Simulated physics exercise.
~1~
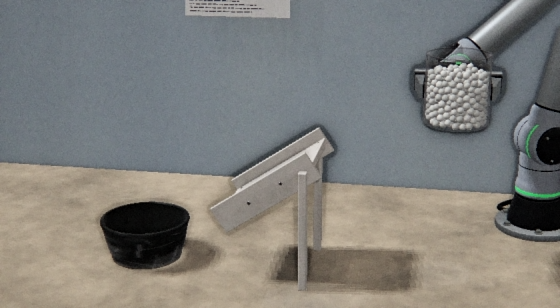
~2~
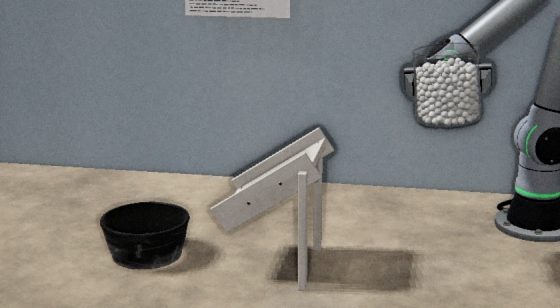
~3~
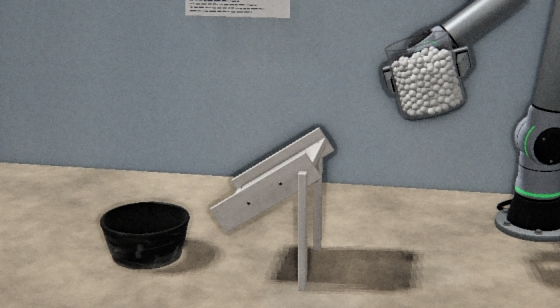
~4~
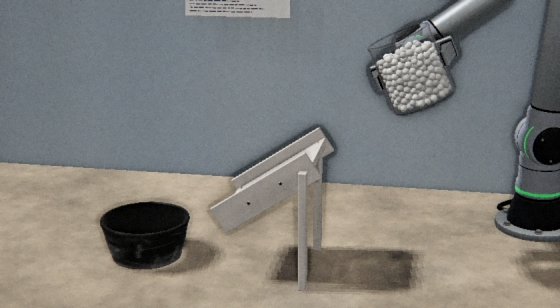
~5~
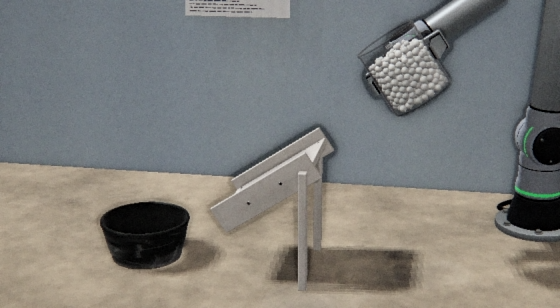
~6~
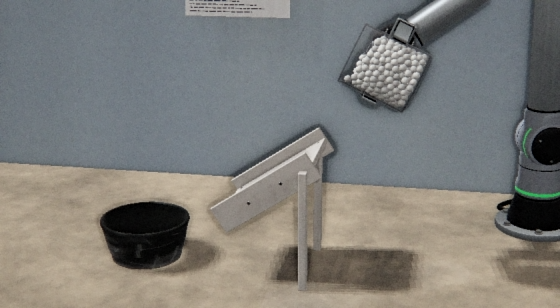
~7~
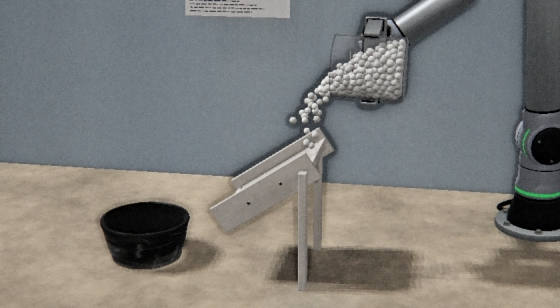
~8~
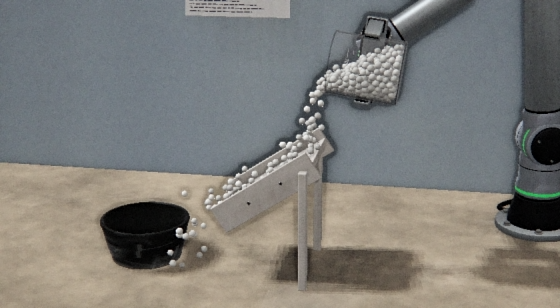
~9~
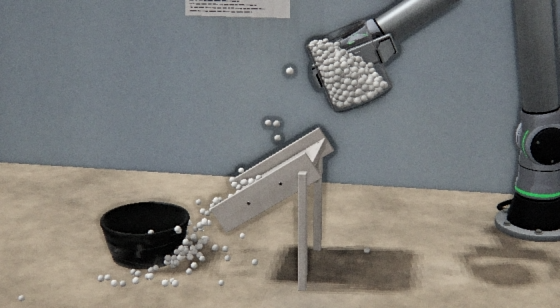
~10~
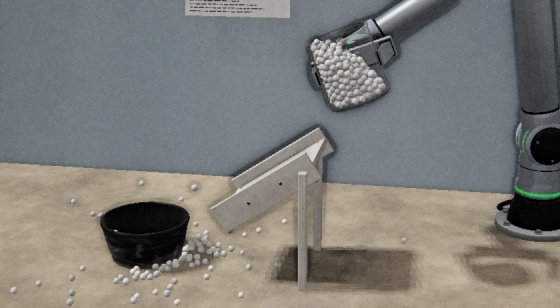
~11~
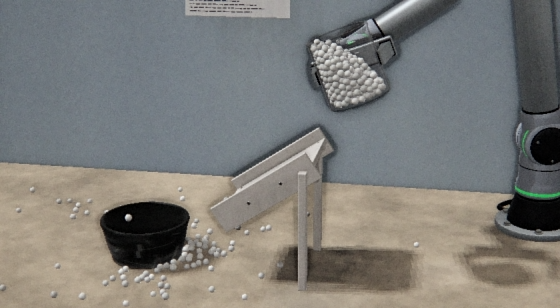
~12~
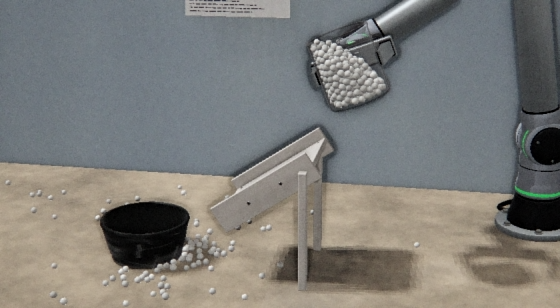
A robotic arm holds a cup full of small white beads at the upper right, seen from a fixed view facing a blue-grey wall. Below it, a pale sloping chute stands on a beige surface, with a black bowl to its left. The arm carries the cup left and tips it until beads pour onto the chute and slide down. Many spill off its lower end beside the bowl, bouncing and scattering. The arm then tilts the cup back and stops, leaving most beads inside it, while others lie strewn around the bowl.
